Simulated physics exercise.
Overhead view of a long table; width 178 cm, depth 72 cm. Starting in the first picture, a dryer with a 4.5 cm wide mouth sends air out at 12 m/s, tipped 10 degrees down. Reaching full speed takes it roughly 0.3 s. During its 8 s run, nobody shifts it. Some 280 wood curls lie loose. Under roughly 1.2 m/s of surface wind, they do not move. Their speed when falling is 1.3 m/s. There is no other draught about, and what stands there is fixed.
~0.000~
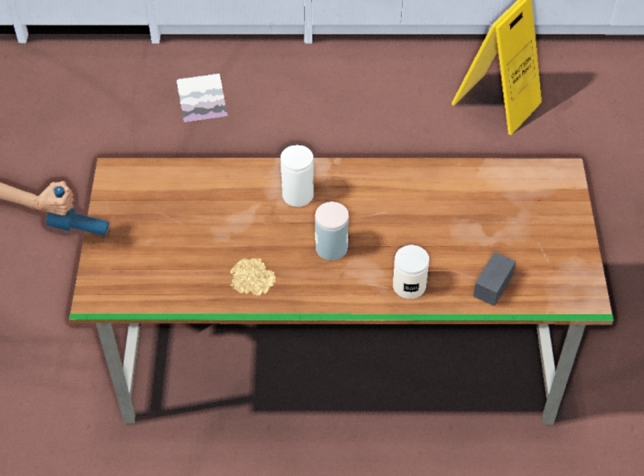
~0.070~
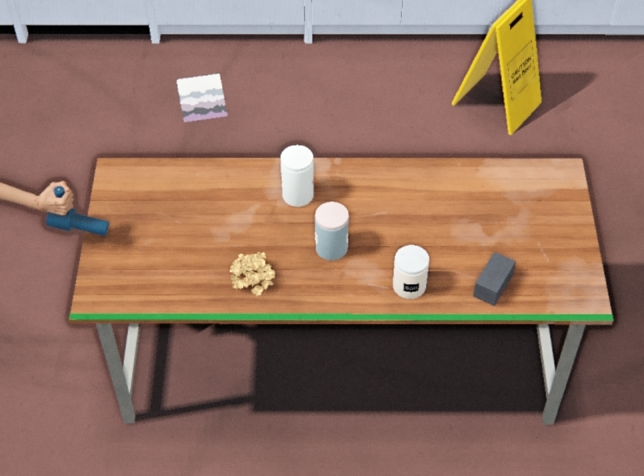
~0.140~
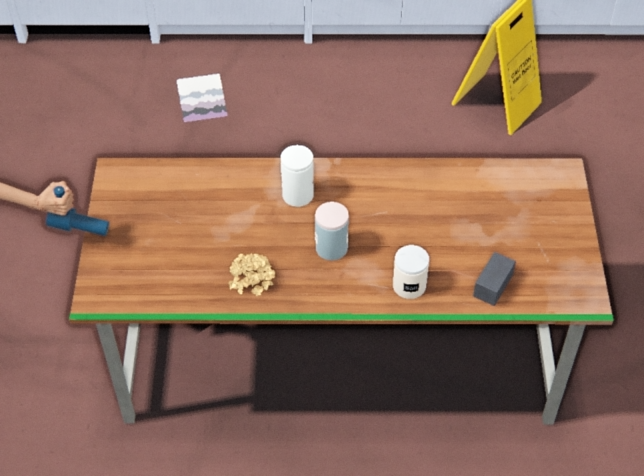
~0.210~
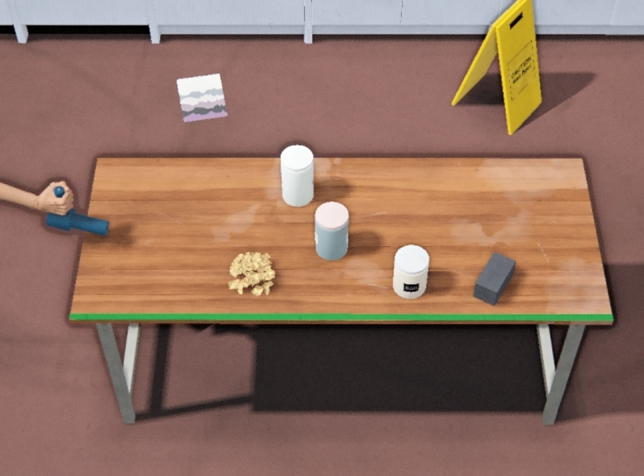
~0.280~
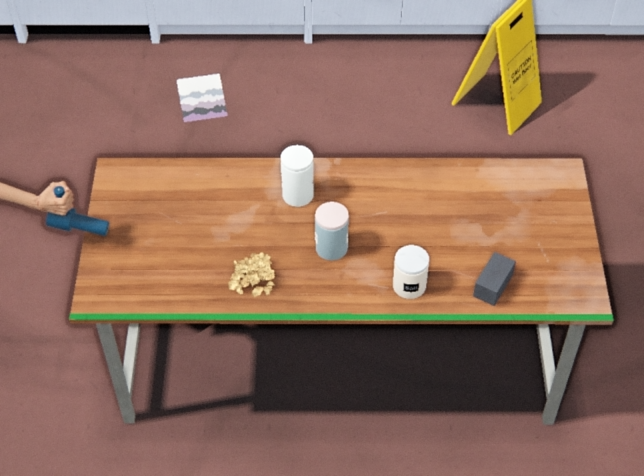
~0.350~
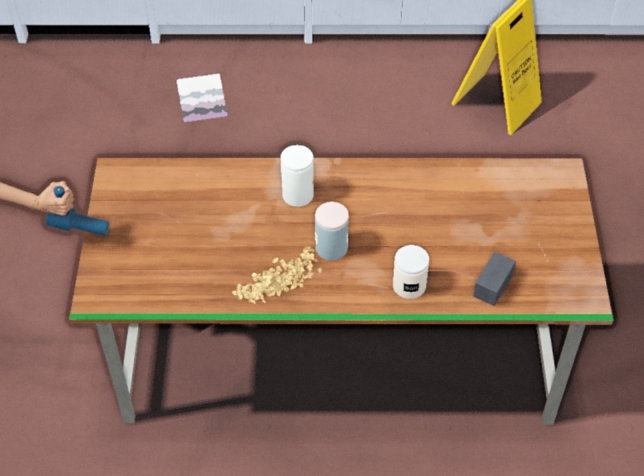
A small heap of pale wood curls on a long table shifted slightly, then spread to the right toward the jars, while a hand at the left held a blue dryer still.
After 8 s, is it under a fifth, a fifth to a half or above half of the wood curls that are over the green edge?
The share ends up past the halfway mark.
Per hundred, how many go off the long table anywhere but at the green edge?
3 %.
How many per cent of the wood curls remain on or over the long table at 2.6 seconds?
Roughly 10 per cent.
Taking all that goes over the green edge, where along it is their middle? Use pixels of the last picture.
Midpoint of crossings, approx. (352, 320).
After 1.6 s, 87 % are over the green edge; 89 % have settled or left.
After 2.6 s, 88 % are over the green edge; 92 % have settled or left.
After 4.4 s, 88 % are over the green edge; 94 % have settled or left.
After 8.0 s, at the end, 88 % are over the green edge.
